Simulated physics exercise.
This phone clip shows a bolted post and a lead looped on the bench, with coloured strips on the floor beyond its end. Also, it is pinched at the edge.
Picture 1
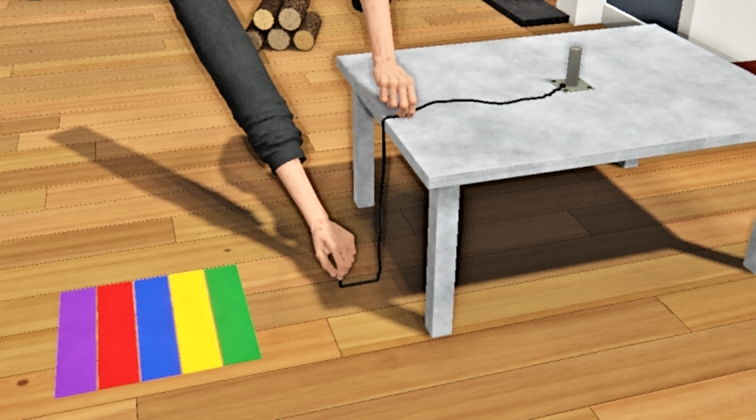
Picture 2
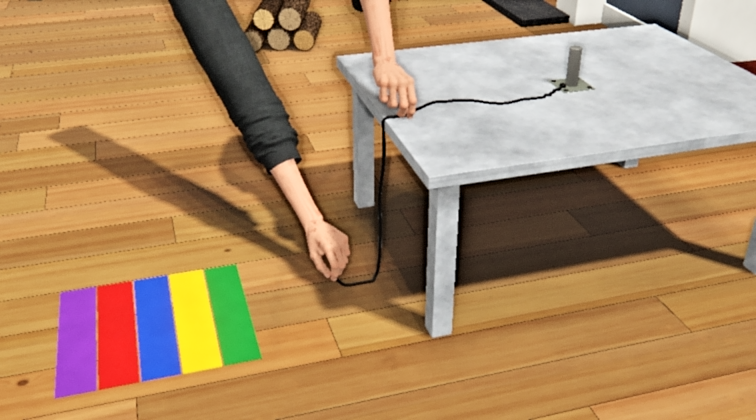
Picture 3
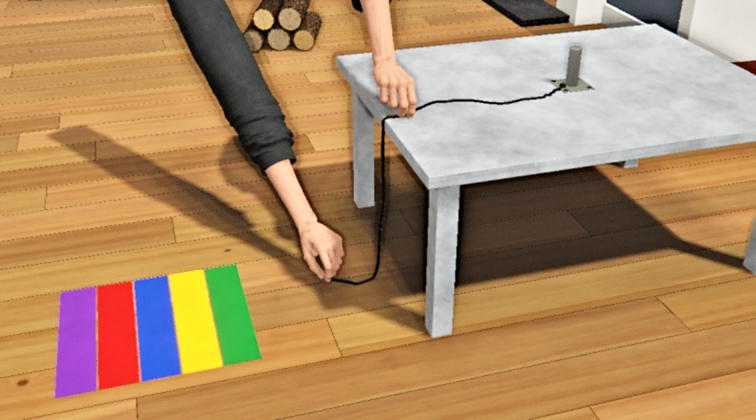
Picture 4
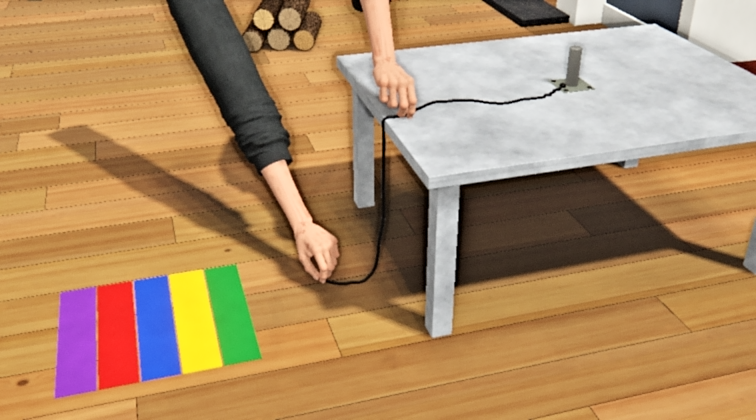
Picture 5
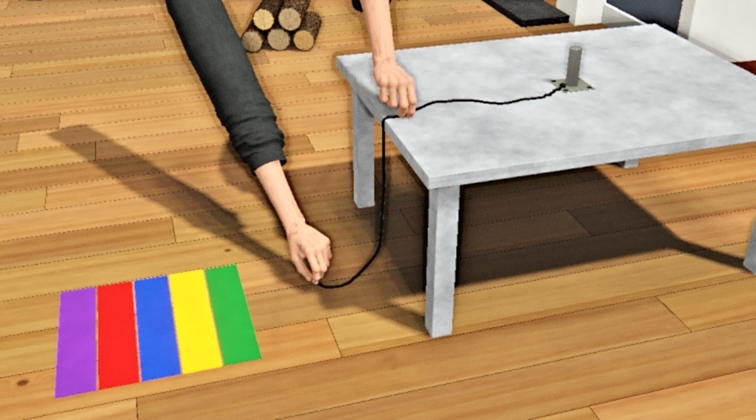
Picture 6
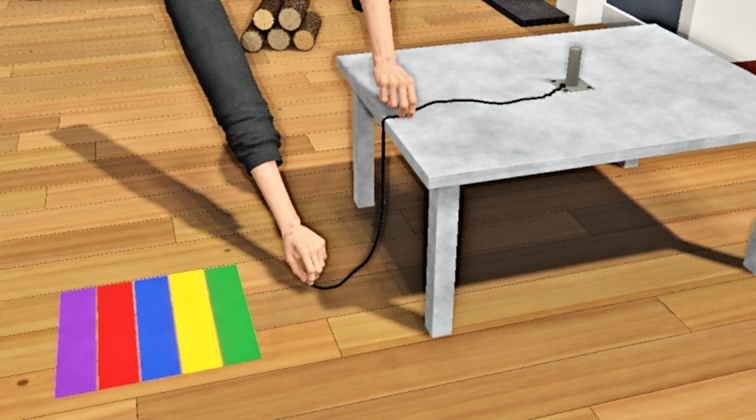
Hand drawing the free end of a black cord slowly left near coloured floor strips, another hand pinching it at the table edge.
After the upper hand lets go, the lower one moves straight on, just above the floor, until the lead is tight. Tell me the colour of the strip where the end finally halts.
It halts over yellow.
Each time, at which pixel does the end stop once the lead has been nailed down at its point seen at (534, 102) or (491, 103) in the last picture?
First try at (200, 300), second at (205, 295).
Soon after, end near (265, 287); short of the strips.
After that, end near (218, 295); over green.
At the stop, end near (189, 300); over yellow. Over yellow.
